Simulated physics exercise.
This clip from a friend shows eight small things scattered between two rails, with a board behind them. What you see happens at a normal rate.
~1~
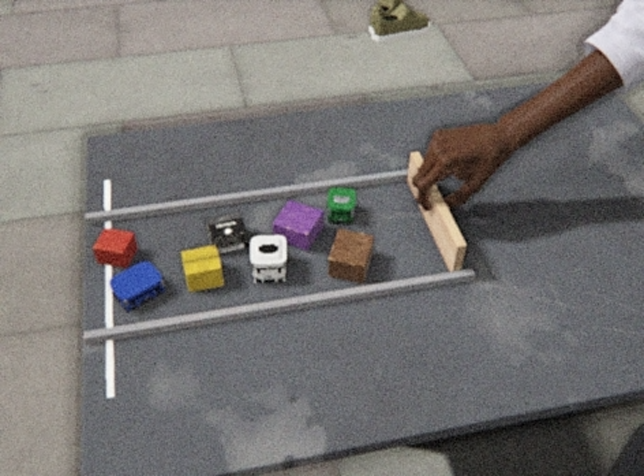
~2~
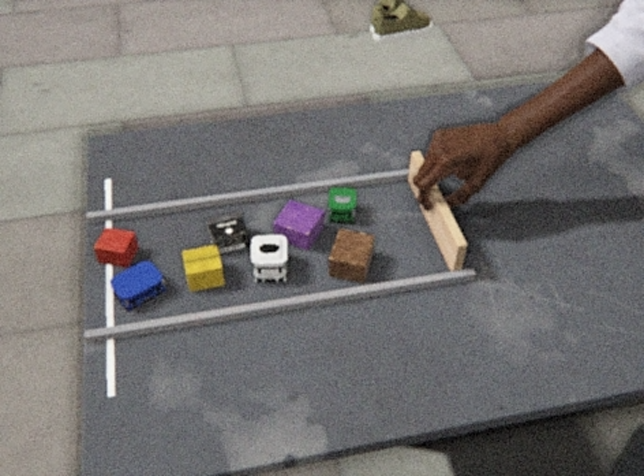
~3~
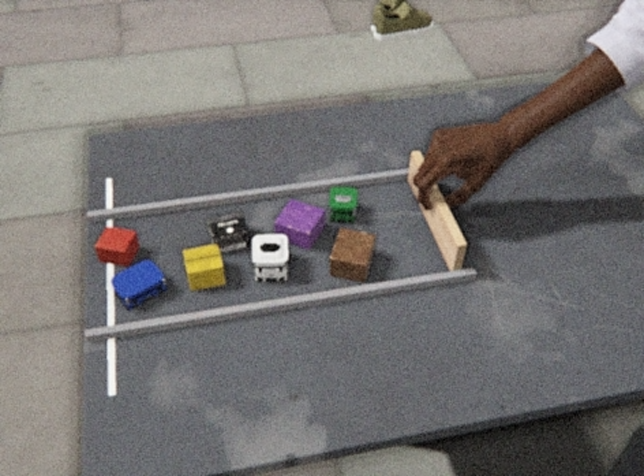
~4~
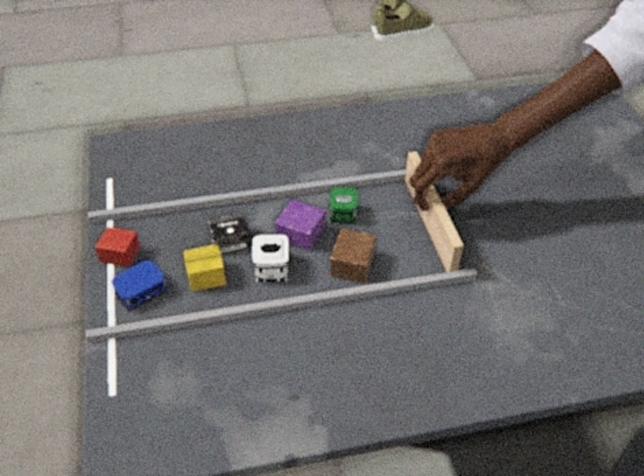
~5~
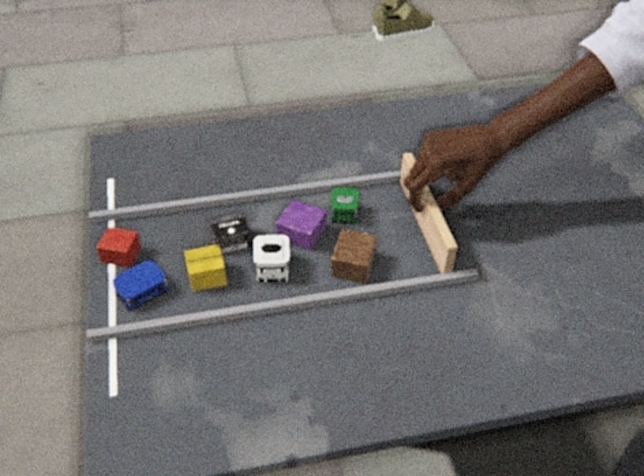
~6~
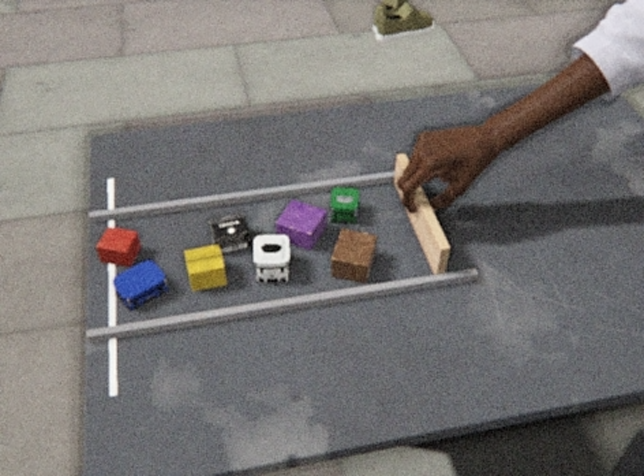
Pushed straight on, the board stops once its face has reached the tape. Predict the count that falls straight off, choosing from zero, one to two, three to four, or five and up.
The push drops five or even more off the table.
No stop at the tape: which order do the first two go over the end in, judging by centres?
It goes the blue case and after it the red block.
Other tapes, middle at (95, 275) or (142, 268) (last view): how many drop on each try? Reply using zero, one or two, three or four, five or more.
Count at position one: 5 or more; at position two: Three or four.
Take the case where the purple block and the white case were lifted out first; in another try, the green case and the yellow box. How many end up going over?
You'd get 4 in the first case and 4 in the second one.
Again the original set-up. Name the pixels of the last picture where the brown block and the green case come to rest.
Brown block: (90, 301); green case: (96, 242).
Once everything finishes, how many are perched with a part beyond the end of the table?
Things overhanging at the end: 2.
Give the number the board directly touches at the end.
It's touching 2 at the end.
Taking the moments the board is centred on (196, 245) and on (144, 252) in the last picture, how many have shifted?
Respectively 8 and 8.
Soon after, none off yet; red block at rest near (119, 247); blue case at rest near (140, 285); yellow box at rest near (206, 268).
After that, none off yet; red block displaced about its own width near (88, 251); blue case displaced about its own width near (82, 291); yellow box displaced well along near (123, 281).
In the end, the number that fall off is five or more; gone, purple block, white case, black box, yellow box, blue case and red block.
